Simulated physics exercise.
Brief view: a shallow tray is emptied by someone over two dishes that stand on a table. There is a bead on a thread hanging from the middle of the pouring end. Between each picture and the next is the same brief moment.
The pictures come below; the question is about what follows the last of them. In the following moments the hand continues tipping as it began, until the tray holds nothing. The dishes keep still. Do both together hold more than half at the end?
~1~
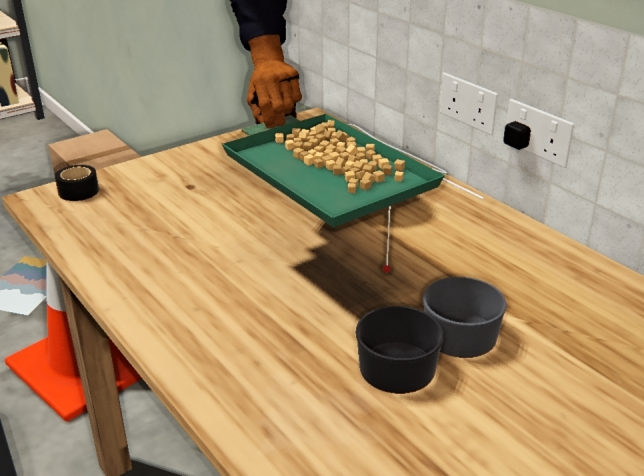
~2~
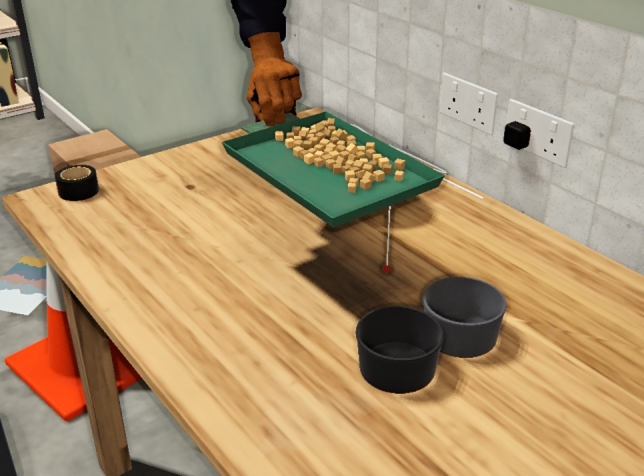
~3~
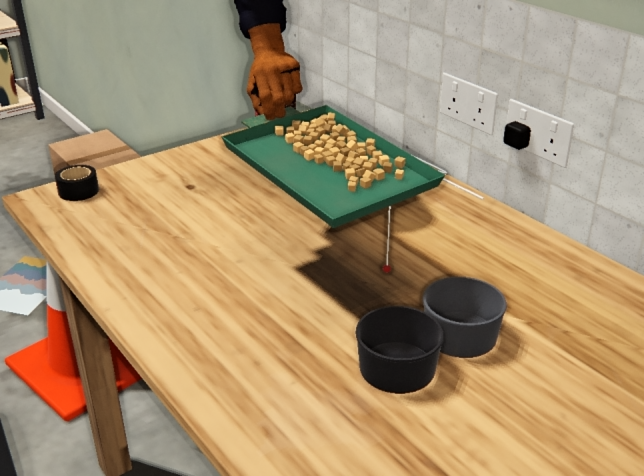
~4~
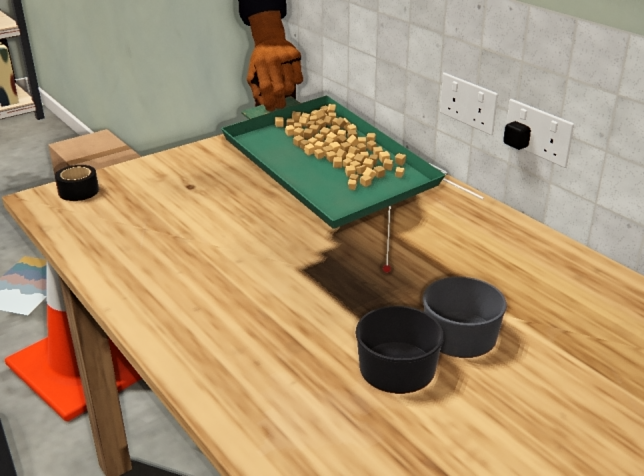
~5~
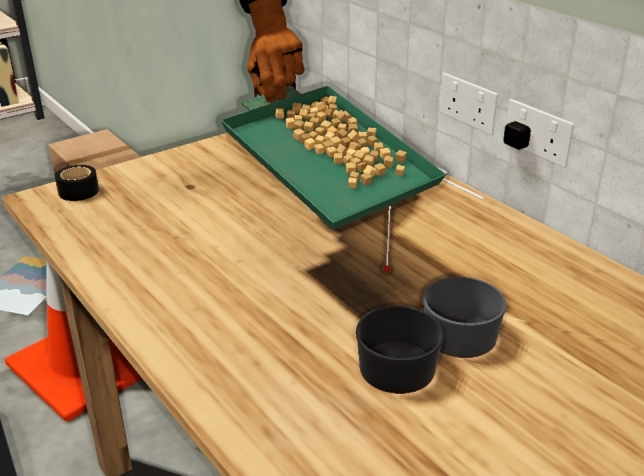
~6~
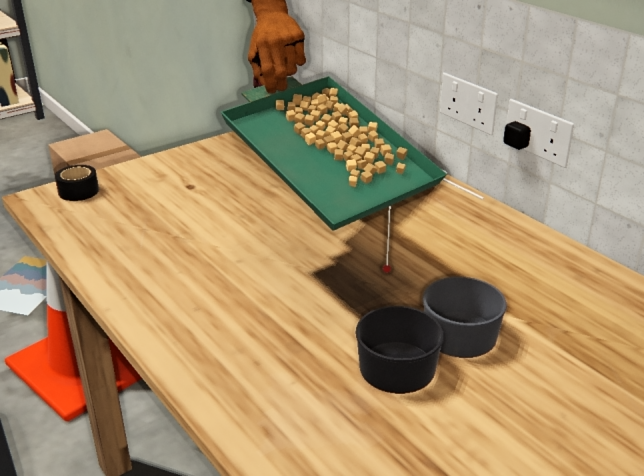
Result: Mostly missed.
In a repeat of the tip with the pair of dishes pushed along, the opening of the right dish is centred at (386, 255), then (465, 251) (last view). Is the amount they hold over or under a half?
The dishes end up with the lesser share in the first try and the lesser share in the second.
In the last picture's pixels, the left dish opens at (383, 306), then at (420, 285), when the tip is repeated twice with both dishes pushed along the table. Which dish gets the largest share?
Try 1: The dish to the left; try 2: The dish to the left.
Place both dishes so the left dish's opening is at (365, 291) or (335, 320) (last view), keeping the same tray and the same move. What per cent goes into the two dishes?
Roughly 40% first, roughly 80% second.
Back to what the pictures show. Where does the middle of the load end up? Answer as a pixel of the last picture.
Near (372, 340), more or less.
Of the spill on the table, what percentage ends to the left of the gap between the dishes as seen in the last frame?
Estimate: About 90 in every hundred.
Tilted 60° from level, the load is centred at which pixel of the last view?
Somewhere around pixel (370, 188) in the last picture.
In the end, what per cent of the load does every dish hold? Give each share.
I'd say the left dish holds some 10 % and the right dish some 20 %.
Just after the last frame, tray tipped steeply; almost all on the tray; just a few in the left dish; just a few outside both; about a tenth in the air.
A moment on, tray tipped right over; the larger part on the tray; just a few in the right dish; about a tenth outside both; about a tenth in the air.
Further on, tray tipped past a quarter turn; about a tenth in the left dish; roughly a quarter in the right dish; the larger part outside both.
When it is over, tray tipped past a quarter turn; about a tenth in the left dish; roughly a quarter in the right dish; the larger part outside both.
